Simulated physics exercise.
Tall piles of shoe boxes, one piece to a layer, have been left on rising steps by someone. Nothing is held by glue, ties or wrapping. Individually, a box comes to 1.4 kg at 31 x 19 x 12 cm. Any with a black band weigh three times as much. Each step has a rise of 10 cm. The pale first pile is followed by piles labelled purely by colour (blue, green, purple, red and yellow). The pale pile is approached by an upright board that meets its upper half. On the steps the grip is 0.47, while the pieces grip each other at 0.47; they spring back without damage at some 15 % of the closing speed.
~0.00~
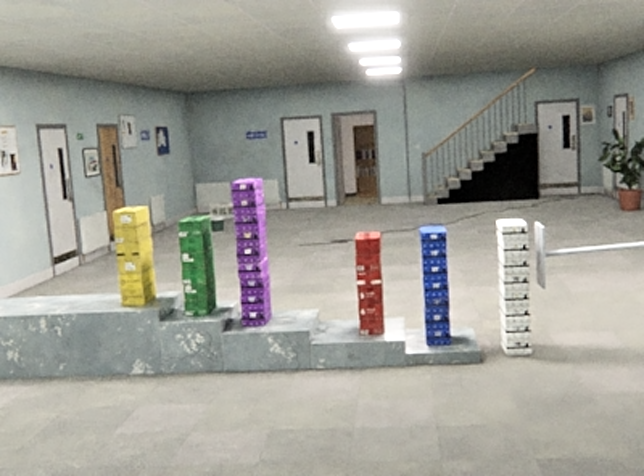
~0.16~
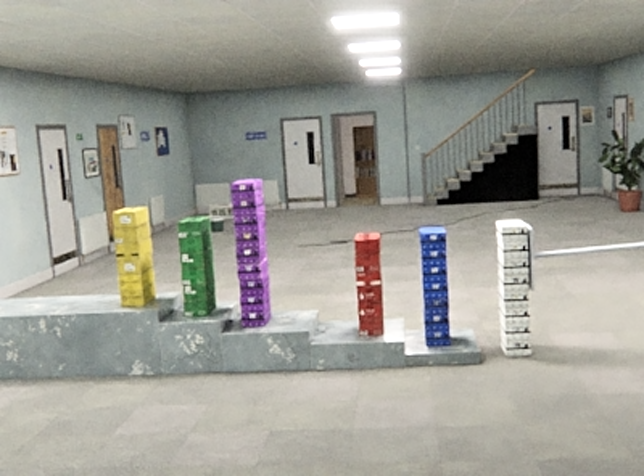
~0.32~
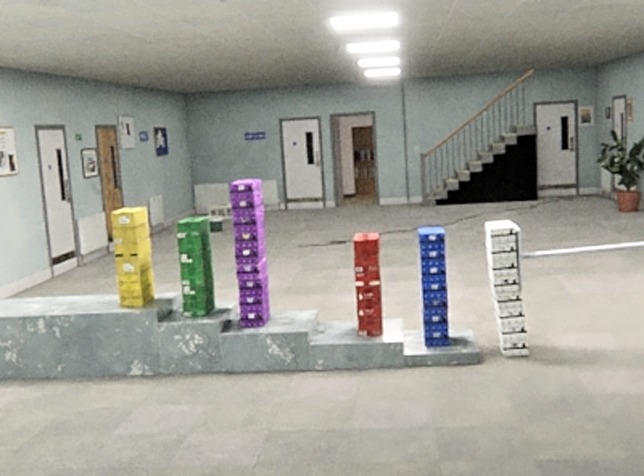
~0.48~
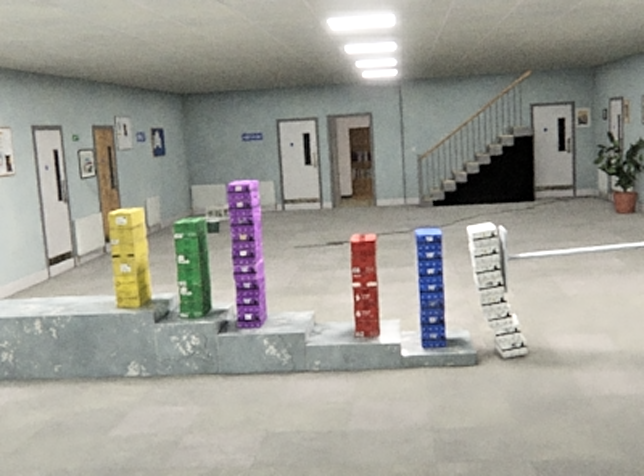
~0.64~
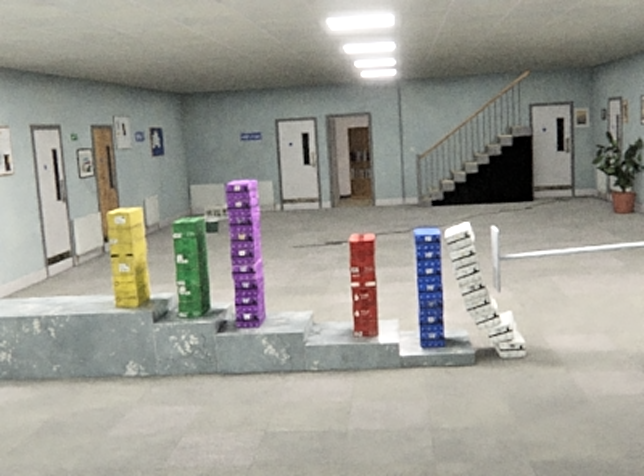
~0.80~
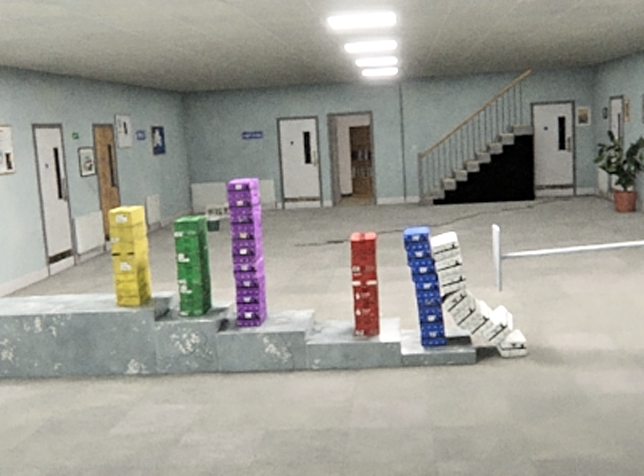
Stacks of coloured boxes standing on steps as a board pushes the white stack leftward, bending it against the blue stack, which tilts slightly.
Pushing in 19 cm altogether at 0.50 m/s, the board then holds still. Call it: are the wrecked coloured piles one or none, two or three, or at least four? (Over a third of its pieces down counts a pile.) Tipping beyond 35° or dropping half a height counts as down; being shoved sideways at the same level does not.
Two or three.
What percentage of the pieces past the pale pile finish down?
35%.
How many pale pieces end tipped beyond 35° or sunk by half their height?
The answer is 7 pale pieces.
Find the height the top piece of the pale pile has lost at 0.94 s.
Some 20 centimetres.
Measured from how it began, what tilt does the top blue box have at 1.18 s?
It's at some 25 degrees.
After 0.94 s, 7 of the pale pile down; none of the 34 other boxes down, 7 disturbed; top blue box leaning 10°.
After 1.18 s, 7 of the pale pile down; 6 of the 34 other boxes down; top blue box leaning 27°, 7 cm lower; top red box leaning 10°.
After 1.44 s, 7 of the pale pile down; 11 of the 34 other boxes down; top red box leaning 35°, 18 cm lower; top blue box leaning 30°, 27 cm lower.
At rest (2.2 s), 7 of the pale pile down; 12 of the 34 other boxes down; top blue box leaning 42°, 38 cm lower; top red box leaning 41°, 27 cm lower. Wrecked, blue and red. As the last picture would show them, middles, top blue box near (310, 291), top red box near (275, 282).
